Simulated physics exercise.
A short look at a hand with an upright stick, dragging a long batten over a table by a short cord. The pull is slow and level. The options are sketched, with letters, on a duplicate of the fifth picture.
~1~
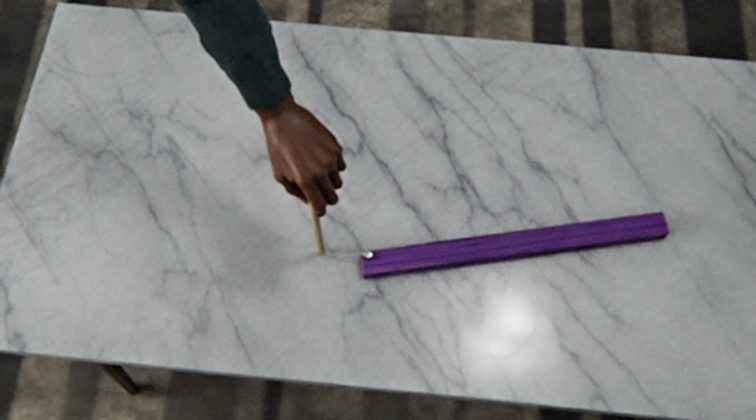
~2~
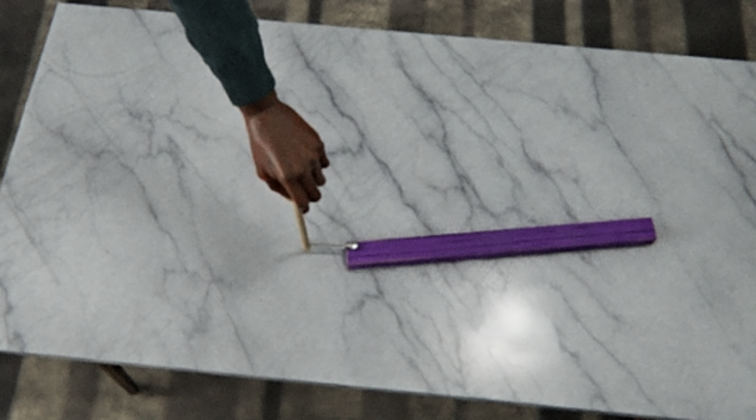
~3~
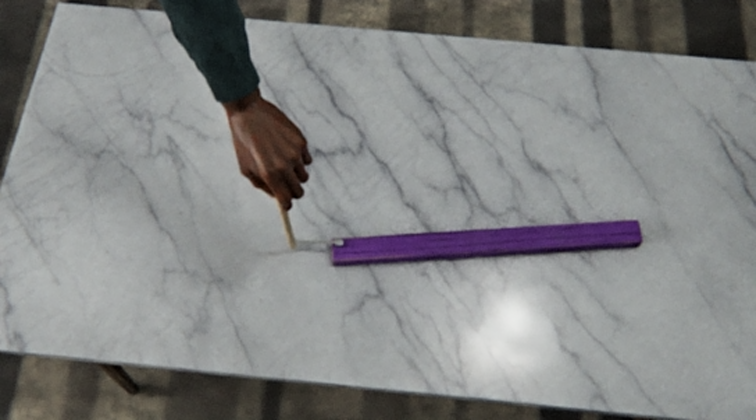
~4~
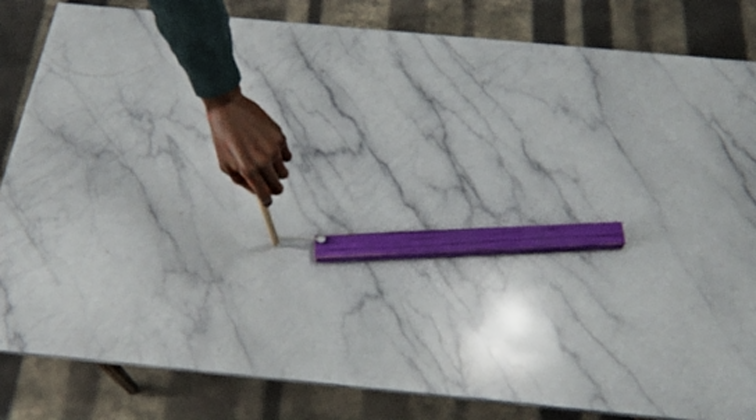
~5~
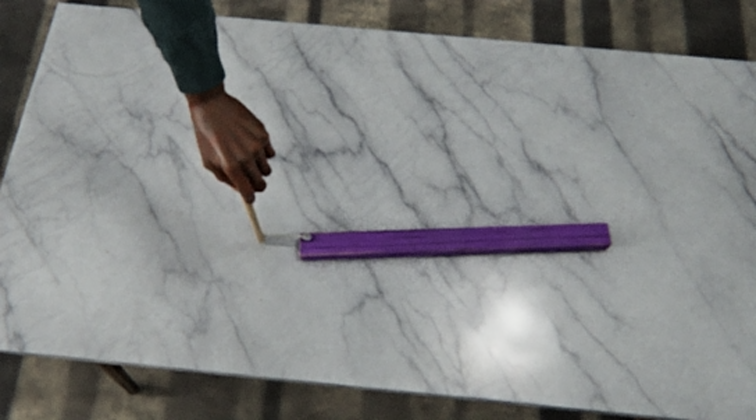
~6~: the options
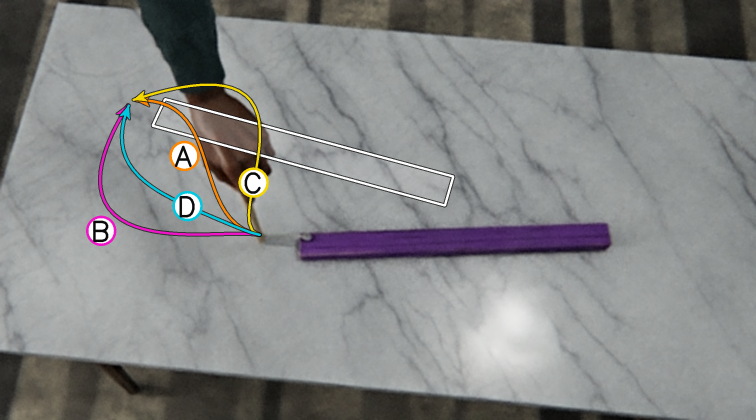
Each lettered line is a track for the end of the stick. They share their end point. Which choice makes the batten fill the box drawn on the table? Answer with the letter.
The stick should follow C.
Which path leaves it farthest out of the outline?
Path B.
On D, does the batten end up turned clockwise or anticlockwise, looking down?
It turns clockwise.
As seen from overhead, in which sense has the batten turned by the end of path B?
On that path, clockwise.
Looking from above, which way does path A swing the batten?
It turns clockwise.
On the marked copy, A from (260, 235) via (205, 161) to (137, 100); B from (260, 235) via (120, 219) to (128, 105); C from (260, 235) via (257, 114) to (133, 100); D from (260, 235) via (158, 191) to (129, 106); the outline at (301, 151).
With C. Early on, foot of the stick (260, 147), middle of the batten (426, 220).
Further on, foot of the stick (214, 86), middle of the batten (366, 172).
At the end, foot of the stick (131, 102), middle of the batten (302, 152); it lies in the outline.
As for the rest, A leaves its middle at (293, 171); B leaves its middle at (265, 201); D leaves its middle at (278, 191).
